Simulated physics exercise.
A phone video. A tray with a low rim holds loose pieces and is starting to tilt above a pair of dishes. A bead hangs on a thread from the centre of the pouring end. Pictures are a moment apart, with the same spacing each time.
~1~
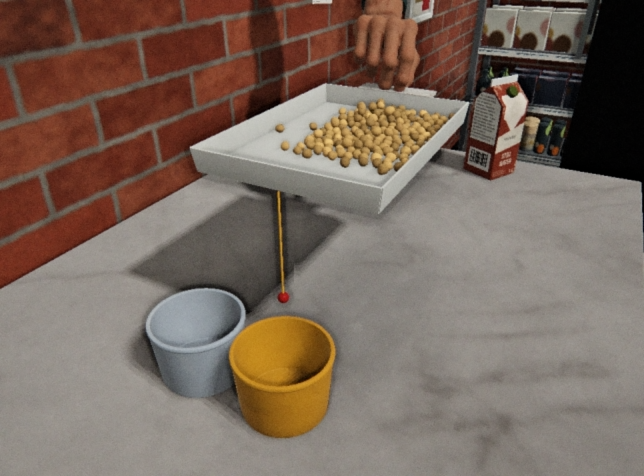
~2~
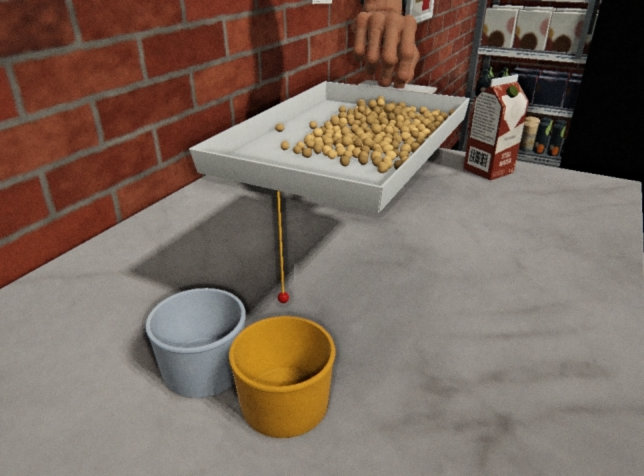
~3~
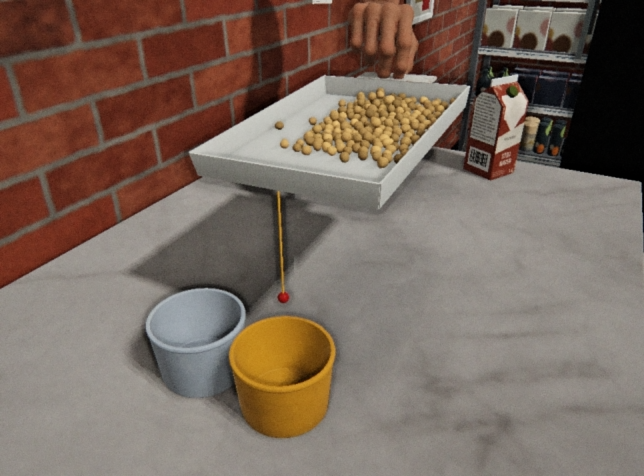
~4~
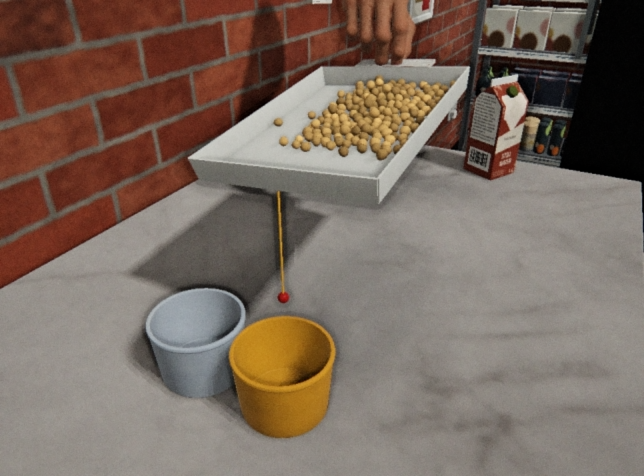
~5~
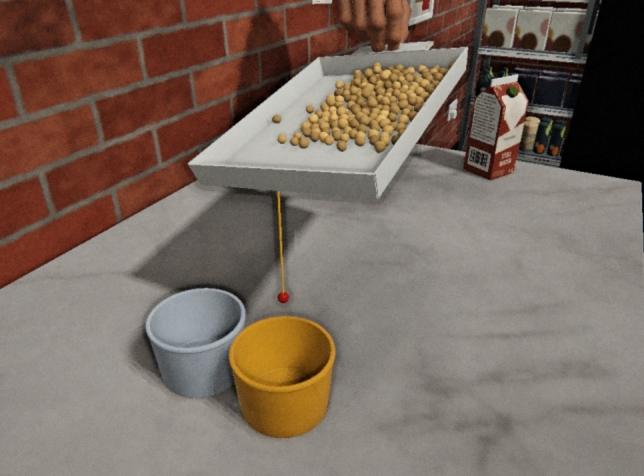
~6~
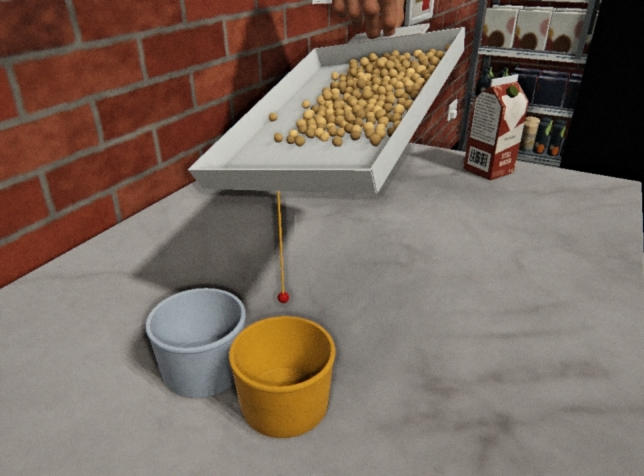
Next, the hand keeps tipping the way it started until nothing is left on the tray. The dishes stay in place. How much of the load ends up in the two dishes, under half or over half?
Under half.
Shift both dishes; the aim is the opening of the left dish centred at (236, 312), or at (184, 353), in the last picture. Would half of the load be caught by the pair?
Result, first setup: A minority share; second setup: A minority share.
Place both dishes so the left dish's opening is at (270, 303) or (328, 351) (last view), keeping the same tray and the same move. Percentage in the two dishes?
Roughly 10% first, roughly 0% second.
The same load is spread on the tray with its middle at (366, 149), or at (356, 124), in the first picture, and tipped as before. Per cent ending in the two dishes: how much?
First some 30, then 30 per cent.
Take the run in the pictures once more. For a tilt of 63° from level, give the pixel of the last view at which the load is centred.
I'd mark it close to (238, 158).
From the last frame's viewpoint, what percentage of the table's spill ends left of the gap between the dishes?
Near 70 per cent.
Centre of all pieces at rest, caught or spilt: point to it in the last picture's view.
Centre at rest: Close to (213, 337).
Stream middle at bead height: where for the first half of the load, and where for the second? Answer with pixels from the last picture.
About (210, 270) to begin with, then about (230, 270).
Soon, tray tipped steeply; nearly all on the tray; a stray few in the left dish; a stray few outside both; a small part in the air.
A while on, tray tipped past a quarter turn; about half on the tray; a small part in the left dish; about a quarter outside both; a small part in the air.
Towards the end, tray tipped past a quarter turn; about a third in the left dish; about two thirds outside both.
Finally, tray tipped past a quarter turn; none in the right dish; about a third in the left dish; about two thirds outside both.
